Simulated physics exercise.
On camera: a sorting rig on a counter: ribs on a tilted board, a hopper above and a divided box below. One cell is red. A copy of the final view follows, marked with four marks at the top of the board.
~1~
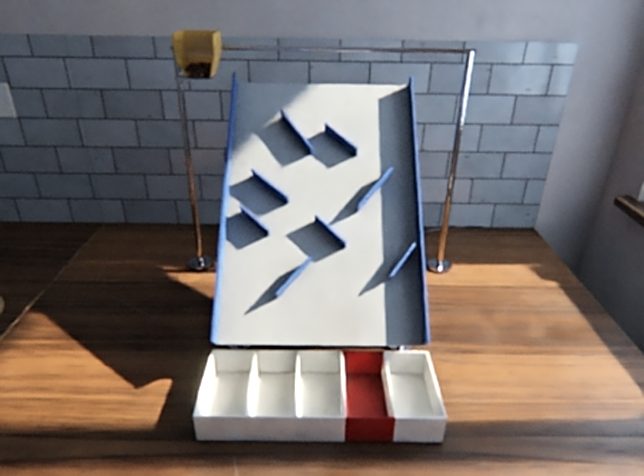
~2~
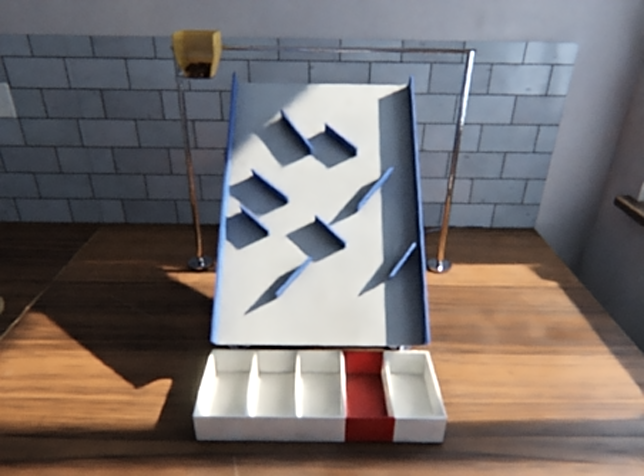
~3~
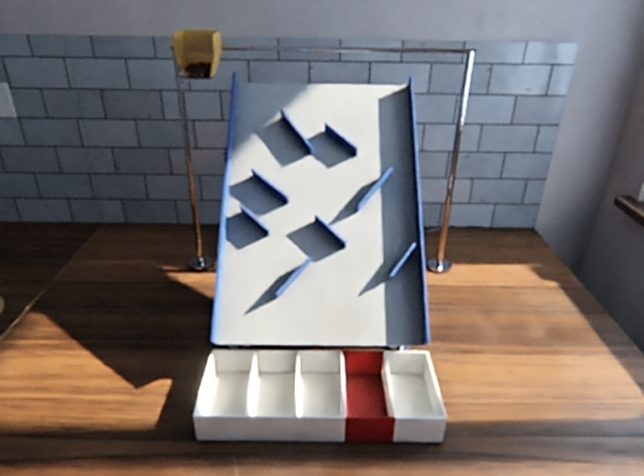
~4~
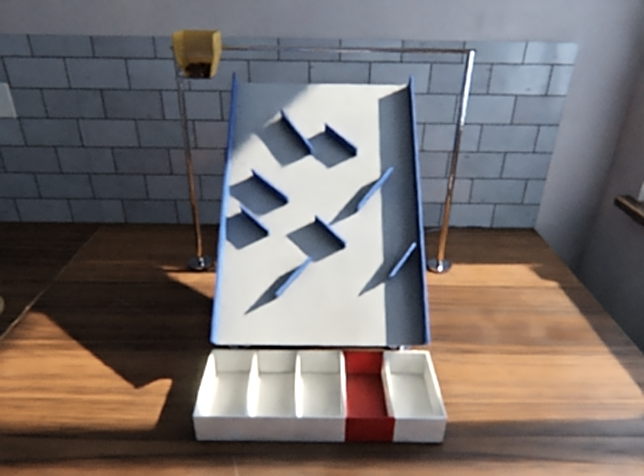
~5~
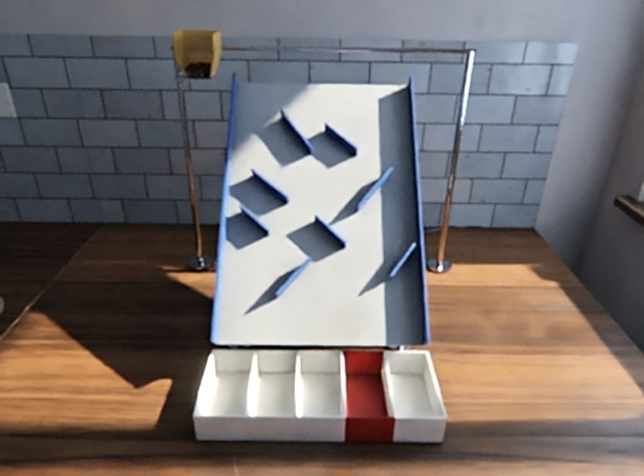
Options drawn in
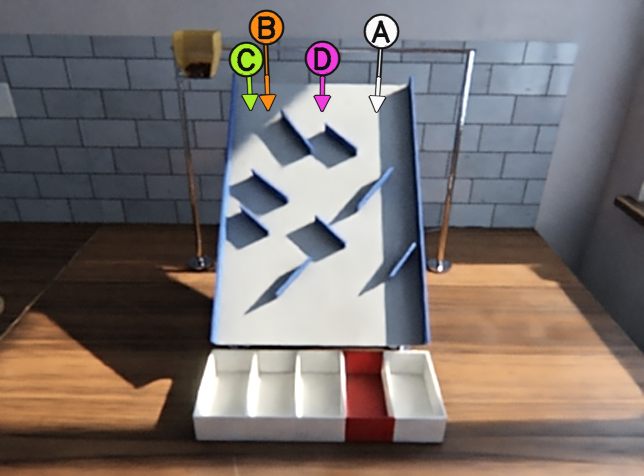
A tilted white board with blue edges and short blue ribs stands on a wooden counter before a grey-blue tiled wall, seen from the front and slightly above. A yellowish hopper sits at the upper left on a metal frame, and below the board lies a white divided box with one red cell right of centre. Nothing visibly moves, and the camera stays still.
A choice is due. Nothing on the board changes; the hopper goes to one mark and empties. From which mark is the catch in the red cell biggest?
Mark A does it best.
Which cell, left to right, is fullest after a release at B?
The first.
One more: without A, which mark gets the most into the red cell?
It is D.
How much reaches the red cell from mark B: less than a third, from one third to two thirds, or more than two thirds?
Mark B gives less than a third.
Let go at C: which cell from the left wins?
The first from the left.
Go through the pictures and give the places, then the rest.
The first frame shows hopper at (200, 67), allspice berries, door shut.
The second frame shows ribs (281, 110) to (312, 147), (325, 123) to (358, 148), (251, 168) to (288, 197).
The third frame shows ribs (358, 207) to (392, 167), (240, 205) to (268, 230), (316, 215) to (347, 243).
The fourth frame shows ribs (276, 294) to (311, 256), (391, 276) to (415, 243).
The fifth frame shows red cell at (370, 427), number 4 of 5 from the left.
On the marked copy, mark A meets the board at (376, 106); mark B meets the board at (267, 104); mark C meets the board at (250, 104); mark D meets the board at (322, 105).
With A, about two thirds in the red cell, about a third in other cells, a stray few outside the box.
With B, about a quarter in the red cell, most in other cells, a stray few outside the box.
With C, a small part in the red cell, nearly all in other cells.
With D, about a third in the red cell, about two thirds in other cells.
